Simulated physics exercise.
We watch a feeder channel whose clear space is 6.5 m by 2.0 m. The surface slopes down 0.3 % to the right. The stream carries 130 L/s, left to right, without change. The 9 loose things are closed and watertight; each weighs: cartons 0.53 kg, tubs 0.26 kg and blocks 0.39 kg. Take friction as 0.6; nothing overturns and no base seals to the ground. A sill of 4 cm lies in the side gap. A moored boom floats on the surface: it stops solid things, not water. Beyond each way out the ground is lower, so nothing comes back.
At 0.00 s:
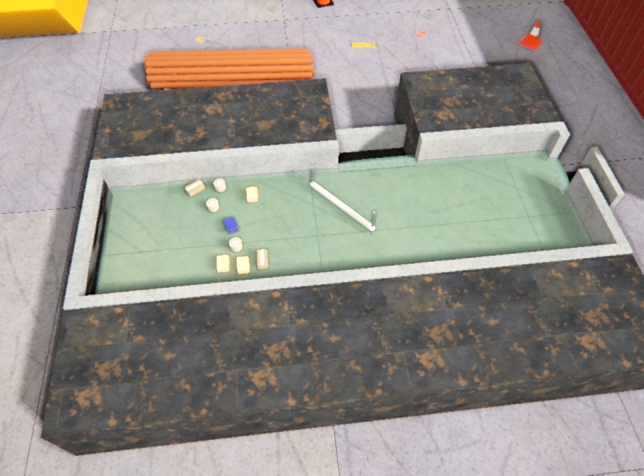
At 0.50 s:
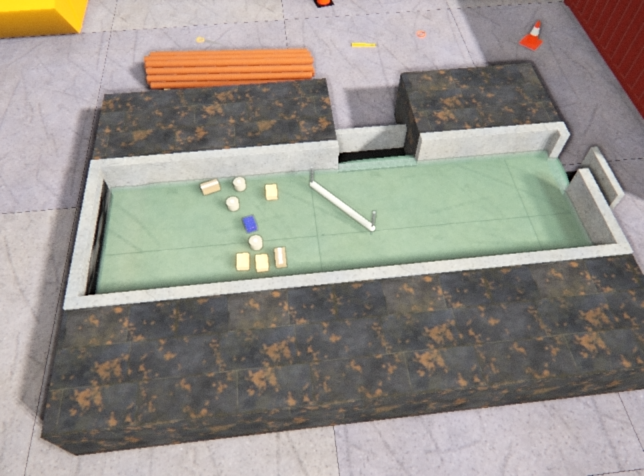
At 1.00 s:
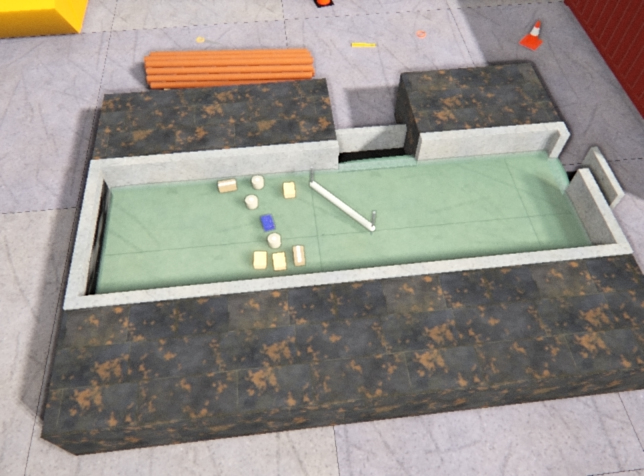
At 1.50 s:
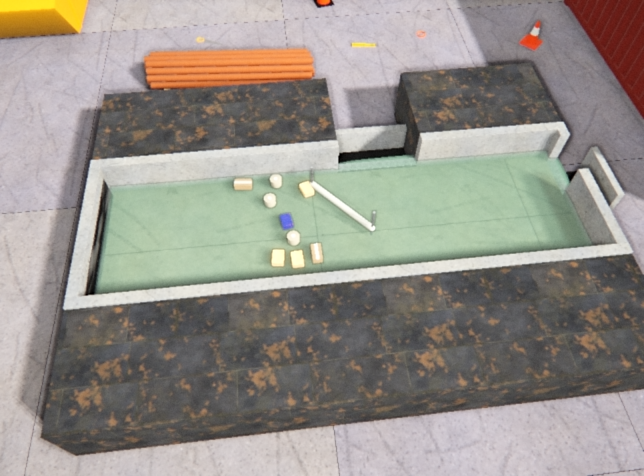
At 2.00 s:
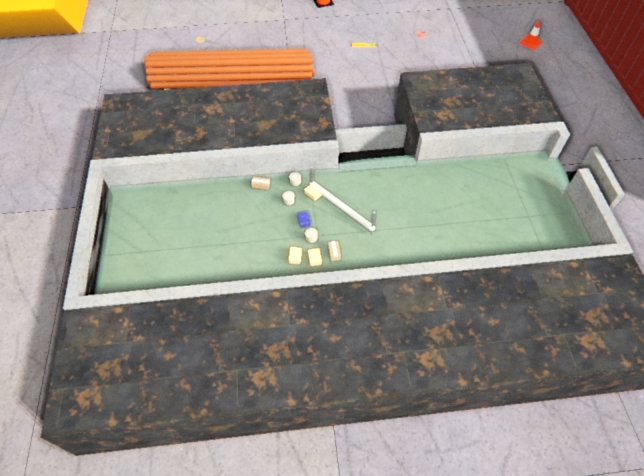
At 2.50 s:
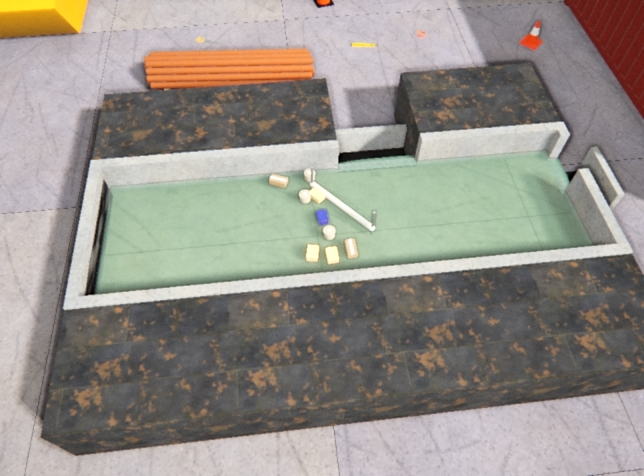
A long walled channel of pale green water, edged by dark, rust-speckled blocks, is seen from above at an angle by a still camera. A loose group of small cream and tan pieces and one blue block floats left of a slanting white boom, with orange planks behind and a traffic cone at upper right. The group drifts steadily rightward together, and some upper pieces come up against the boom.
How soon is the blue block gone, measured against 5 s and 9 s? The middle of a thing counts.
Expect it after the second time or never.
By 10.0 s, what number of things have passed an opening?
1 of them.
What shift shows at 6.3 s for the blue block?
About 150 cm.
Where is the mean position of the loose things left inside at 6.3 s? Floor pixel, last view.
Near (381, 227).
After 3.5 s the blue block is near (348, 216), 1.6 m from its start, afloat; 0 of 9 are out; 9 afloat.
After 6.3 s the blue block is near (359, 224), 1.7 m from its start, afloat; 1 of 9 are out; 8 afloat.
After 10.0 s the blue block is near (371, 233), 1.9 m from its start, afloat; 1 of 9 are out; 8 afloat.
After 14.0 s the blue block is near (428, 224), 2.7 m from its start, afloat; 3 of 9 are out; 6 afloat.
